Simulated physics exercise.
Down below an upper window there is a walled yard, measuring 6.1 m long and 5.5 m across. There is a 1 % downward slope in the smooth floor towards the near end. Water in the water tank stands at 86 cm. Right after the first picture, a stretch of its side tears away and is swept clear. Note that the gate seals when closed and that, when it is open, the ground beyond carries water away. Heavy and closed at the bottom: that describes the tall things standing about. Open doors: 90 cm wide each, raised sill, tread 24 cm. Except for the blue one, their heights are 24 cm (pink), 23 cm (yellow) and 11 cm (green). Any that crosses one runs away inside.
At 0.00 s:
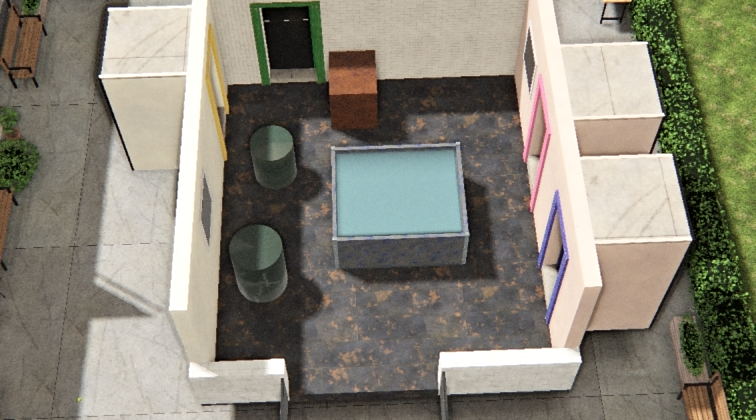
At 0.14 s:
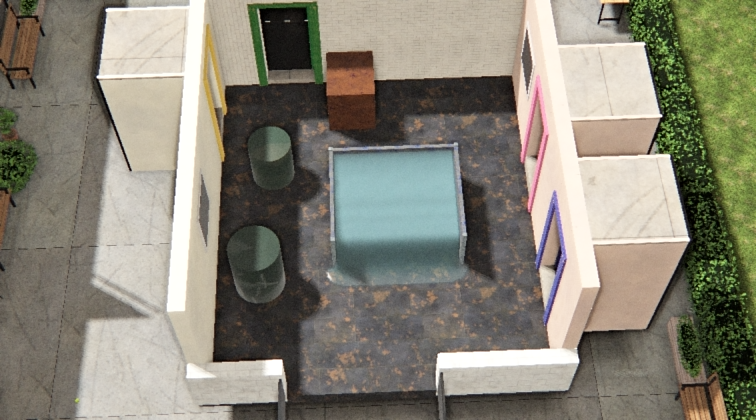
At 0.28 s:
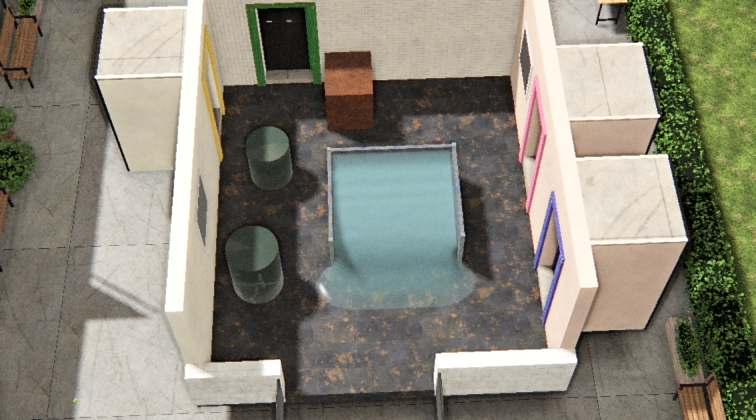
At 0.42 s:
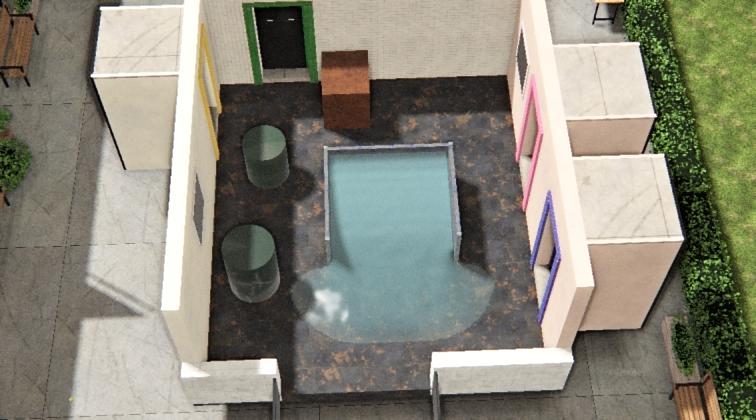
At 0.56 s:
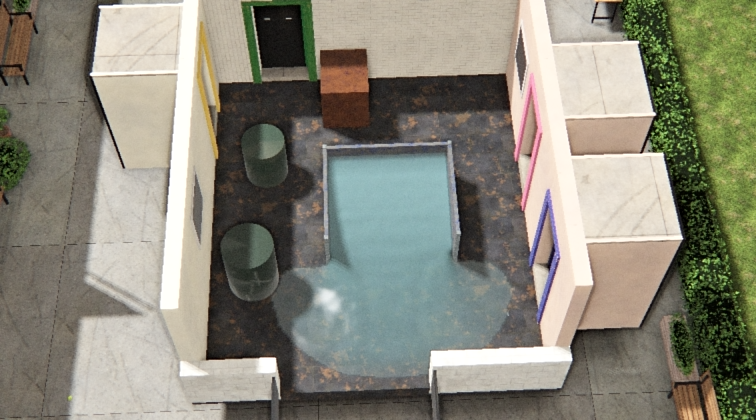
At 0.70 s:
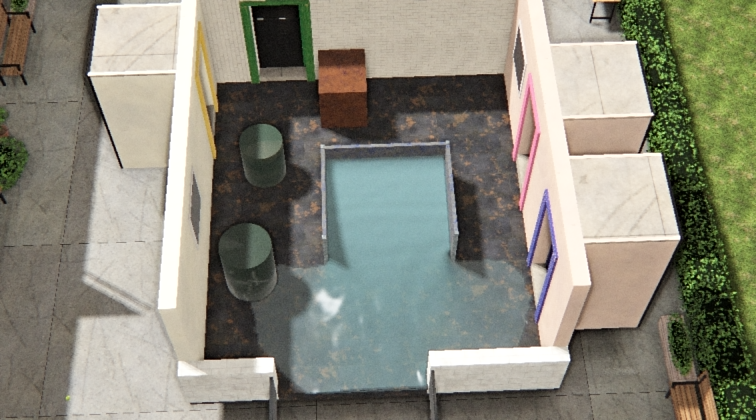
Water in a raised rectangular tank sits still at first, inside a walled yard with two dark green cylinders and a reddish-brown block. The tank's near side gives way and water pours out, spreading in a widening, rounded sheet across the dark floor, past the larger cylinder and toward the open near end.
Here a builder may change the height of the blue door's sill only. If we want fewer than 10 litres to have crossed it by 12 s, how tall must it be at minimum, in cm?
It needs to be roughly 12 cm tall.
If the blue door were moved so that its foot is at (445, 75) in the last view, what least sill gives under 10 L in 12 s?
Around 12.5 cm would do it.
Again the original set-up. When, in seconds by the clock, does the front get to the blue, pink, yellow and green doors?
Times: Blue 0.8 s, pink 2.8 s, yellow 4.5 s, green 5.5 s.
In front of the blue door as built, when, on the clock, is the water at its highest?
Around 2.0 seconds.
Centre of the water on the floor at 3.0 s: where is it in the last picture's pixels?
(409, 288).
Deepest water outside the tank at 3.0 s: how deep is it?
28 cm.
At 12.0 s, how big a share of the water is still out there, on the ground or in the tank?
Some 32 %.
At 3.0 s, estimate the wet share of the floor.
About 50 per cent.
After 1.4 s water covers 35 % of the floor, deepest (54 cm) near (539, 369); 7 cm at the blue door, 0 litres in over its 15 cm sill.
After 3.0 s water covers 50 % of the floor, deepest (28 cm) near (539, 369); 15 cm at the blue door, 1 litre in over its 15 cm sill.
After 12.0 s water covers 95 % of the floor, deepest (6 cm) near (413, 169); 4 cm at the blue door, 3 litres in over its 15 cm sill.
At the blue door as built, the water arrived by 0.8 s and peaked near 16 cm at 2.0 s.
Run again over the same 12 s with other heights there, 14 litres in over 11 cm, 4 litres over 14.5 cm. The limit of 10 litres is kept from about 12 cm up.
